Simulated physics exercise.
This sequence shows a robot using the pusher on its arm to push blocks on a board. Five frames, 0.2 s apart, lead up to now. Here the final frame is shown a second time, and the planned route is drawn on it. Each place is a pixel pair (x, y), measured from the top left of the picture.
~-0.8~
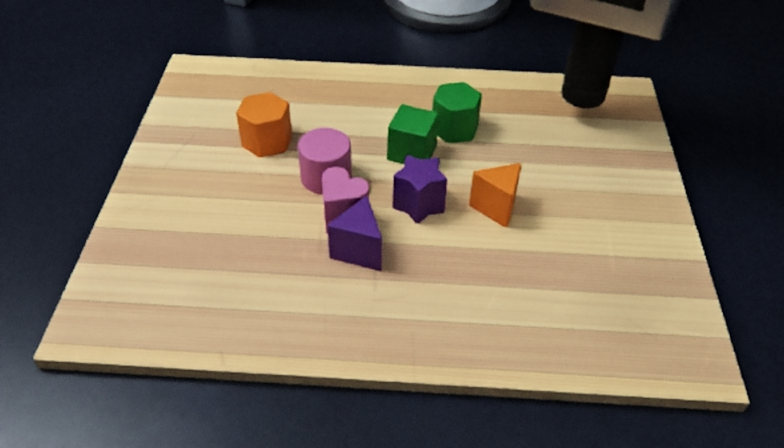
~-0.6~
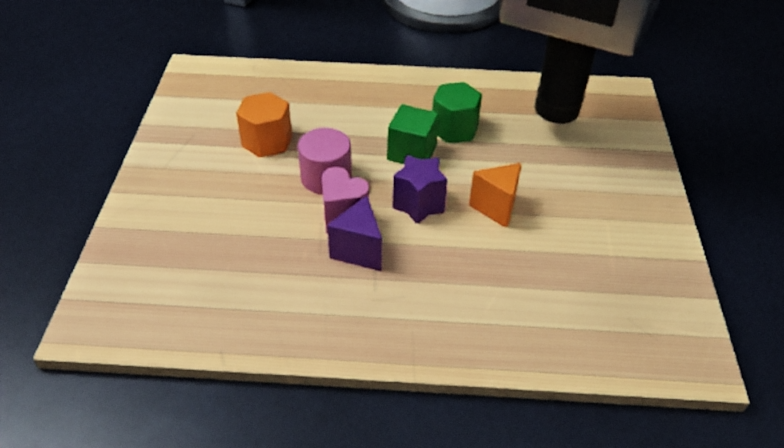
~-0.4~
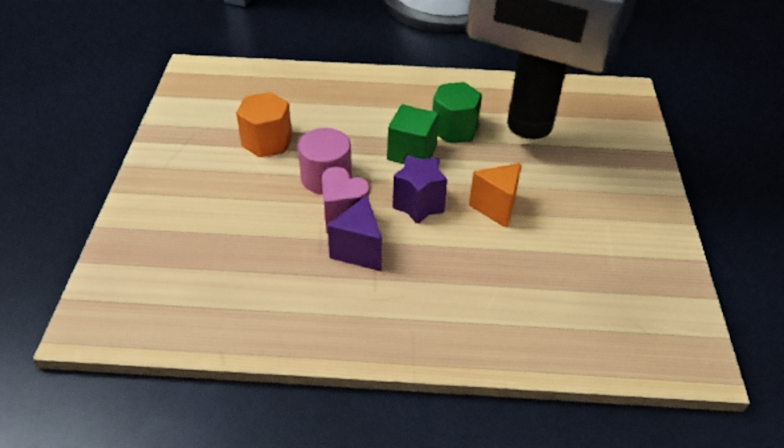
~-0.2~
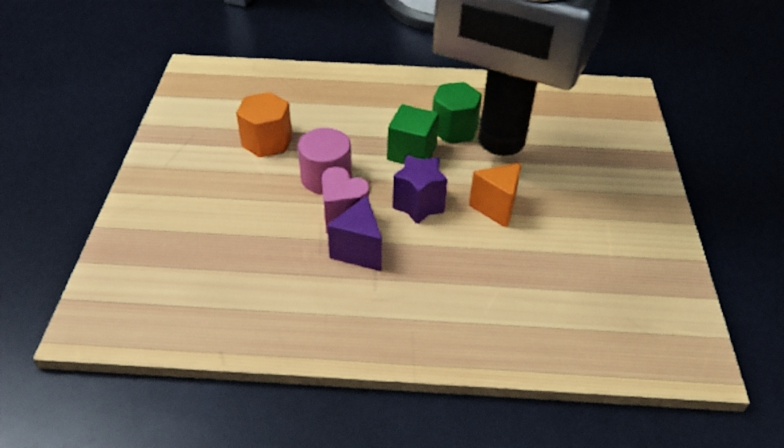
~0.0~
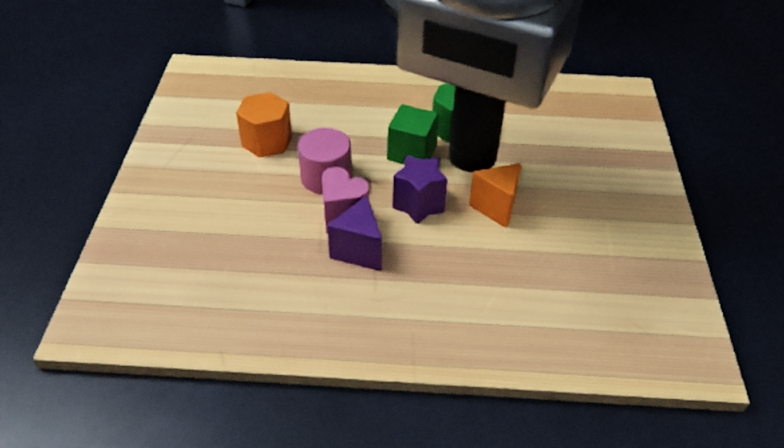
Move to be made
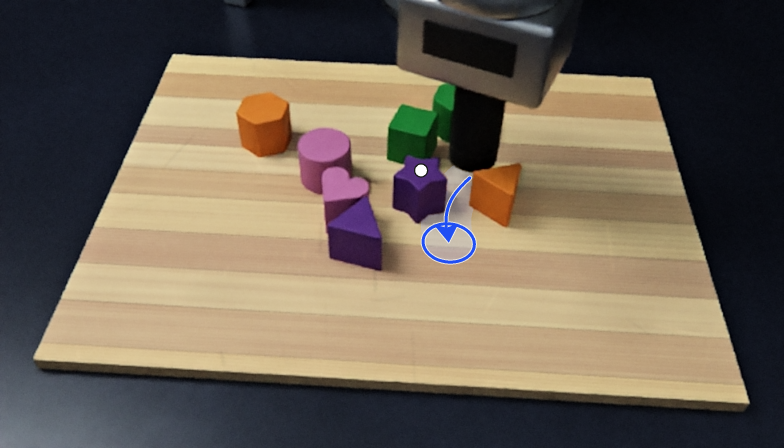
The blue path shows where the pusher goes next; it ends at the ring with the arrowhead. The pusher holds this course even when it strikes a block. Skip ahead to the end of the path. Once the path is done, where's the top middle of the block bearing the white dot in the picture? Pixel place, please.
The top centre is at (403, 182).
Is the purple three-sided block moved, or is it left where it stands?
Put simply, it stays right there.
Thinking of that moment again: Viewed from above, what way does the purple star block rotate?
In a top view, it turns clockwise.
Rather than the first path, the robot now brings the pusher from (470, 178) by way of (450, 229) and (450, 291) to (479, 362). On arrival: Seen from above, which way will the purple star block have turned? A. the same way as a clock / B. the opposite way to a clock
A
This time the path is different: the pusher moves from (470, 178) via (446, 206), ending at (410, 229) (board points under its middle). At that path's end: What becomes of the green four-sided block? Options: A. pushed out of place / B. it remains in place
Answer: B.
Path on the board, from (470, 178) through (454, 196) and (446, 218) to (449, 242); the dot is on the purple star block.
What follows on the original path. Halfway along, pusher (450, 187); purple star block (407, 177); orange three-sided block (498, 180), turned 35° anticlockwise.
At the end, pusher (451, 223); purple three-sided block in place; green four-sided block in place; purple star block (403, 182), turned 25° clockwise; orange three-sided block (497, 183), turned 55° anticlockwise.
